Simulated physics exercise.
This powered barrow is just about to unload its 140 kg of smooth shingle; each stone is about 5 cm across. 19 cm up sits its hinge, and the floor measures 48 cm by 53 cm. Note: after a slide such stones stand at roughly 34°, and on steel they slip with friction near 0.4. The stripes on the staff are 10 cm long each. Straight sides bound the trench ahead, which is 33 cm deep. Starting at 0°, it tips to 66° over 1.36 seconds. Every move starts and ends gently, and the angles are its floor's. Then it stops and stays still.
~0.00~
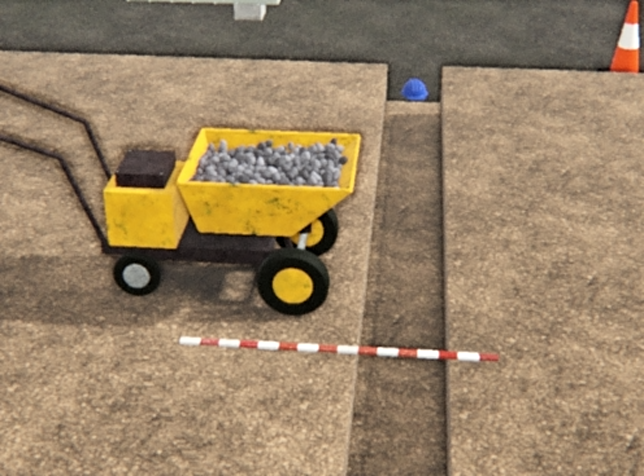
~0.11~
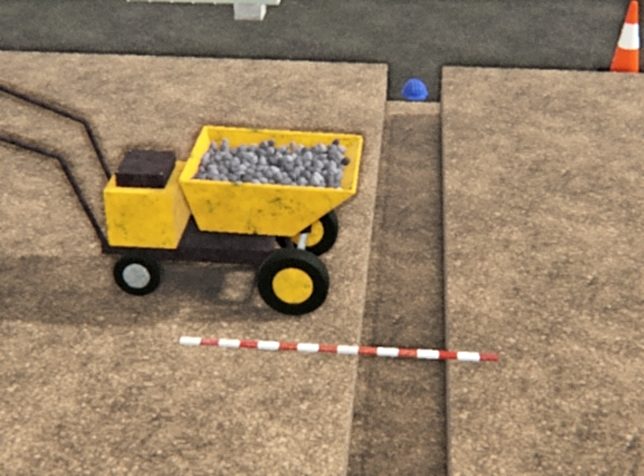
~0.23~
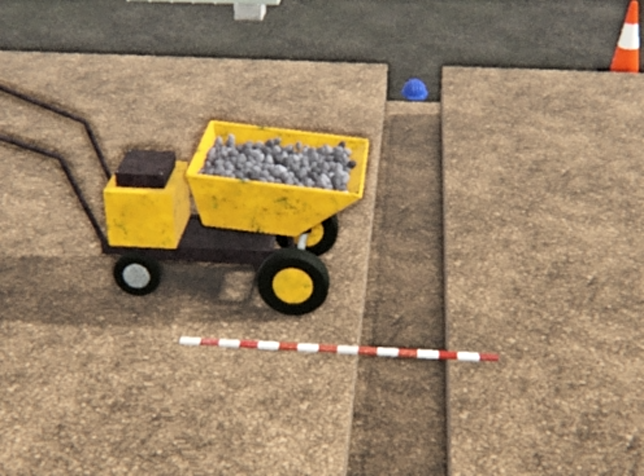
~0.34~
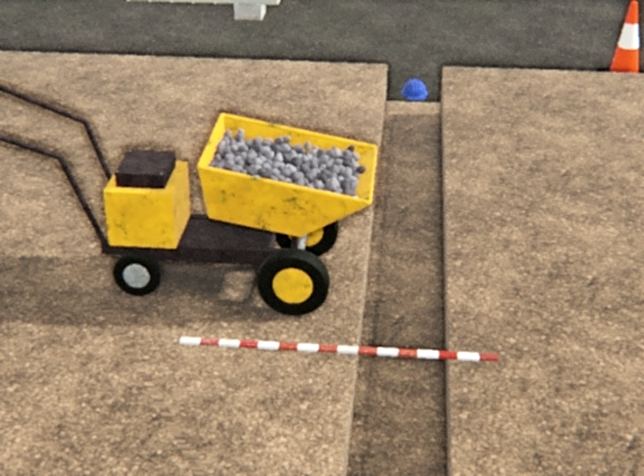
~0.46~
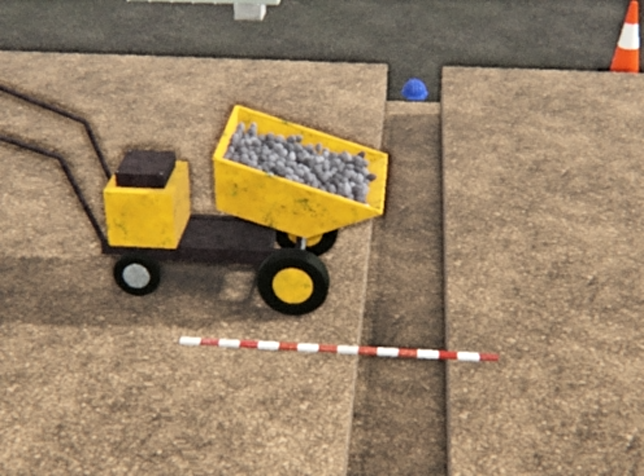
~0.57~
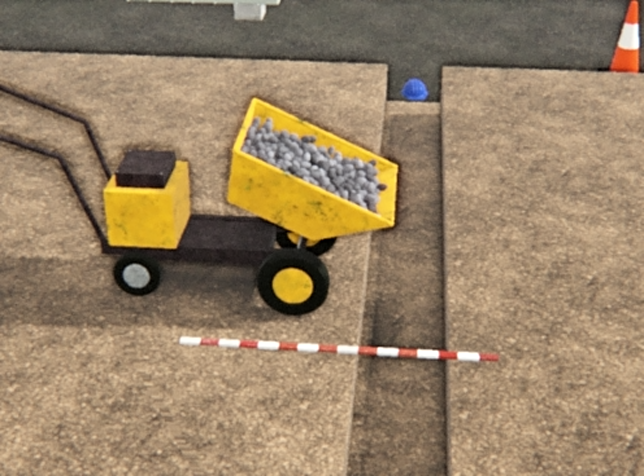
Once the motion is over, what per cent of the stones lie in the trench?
55 %.
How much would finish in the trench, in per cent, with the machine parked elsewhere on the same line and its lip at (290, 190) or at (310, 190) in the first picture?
Roughly 100 percent for the first, and 100 percent for the second.
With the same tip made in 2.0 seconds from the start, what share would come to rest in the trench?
Roughly 60 per cent.
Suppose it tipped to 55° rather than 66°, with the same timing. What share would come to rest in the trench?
Around 60 per cent would finish in the trench.
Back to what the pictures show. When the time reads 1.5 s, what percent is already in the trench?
By then, around 25 percent.
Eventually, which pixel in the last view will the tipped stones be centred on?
(442, 322).
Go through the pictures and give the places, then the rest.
In the first picture, the tray is at 0°, its lip at (351, 191); the top of the load is at (303, 155).
The second picture shows lip at (353, 193), floor tilted 1°, highest stones at (289, 155); the stones move at 0.2 m/s on average.
The third picture shows lip at (360, 197), floor tilted 5°, highest stones at (233, 154); the stones move at 0.3 m/s on average.
The fourth picture shows lip at (370, 203), floor tilted 10°, highest stones at (231, 145); the stones move at 0.5 m/s on average.
The fifth picture shows lip at (381, 213), floor tilted 17°, highest stones at (243, 139); the stones move at 0.6 m/s on average.
In the sixth picture, the tray is at 25°, its lip at (392, 225); the top of the load is at (259, 133); the stones move at 0.6 m/s on average.
After 1.0 s the floor is at 56°; 99 % in the tray, 1 % in the trench; the foremost stones are at (425, 259).
After 1.5 s the floor is at 66°; 50 % in the tray, 26 % in the trench, 24 % past the trench; the foremost stones are at (520, 303).
After 1.8 s the floor is at 66°; 16 % in the tray, 40 % in the trench, 44 % past the trench; the foremost stones are at (600, 295).
After 3.8 s the floor is at 66°; 0 % in the tray, 55 % in the trench, 45 % past the trench; the foremost stones are past the picture's edge.
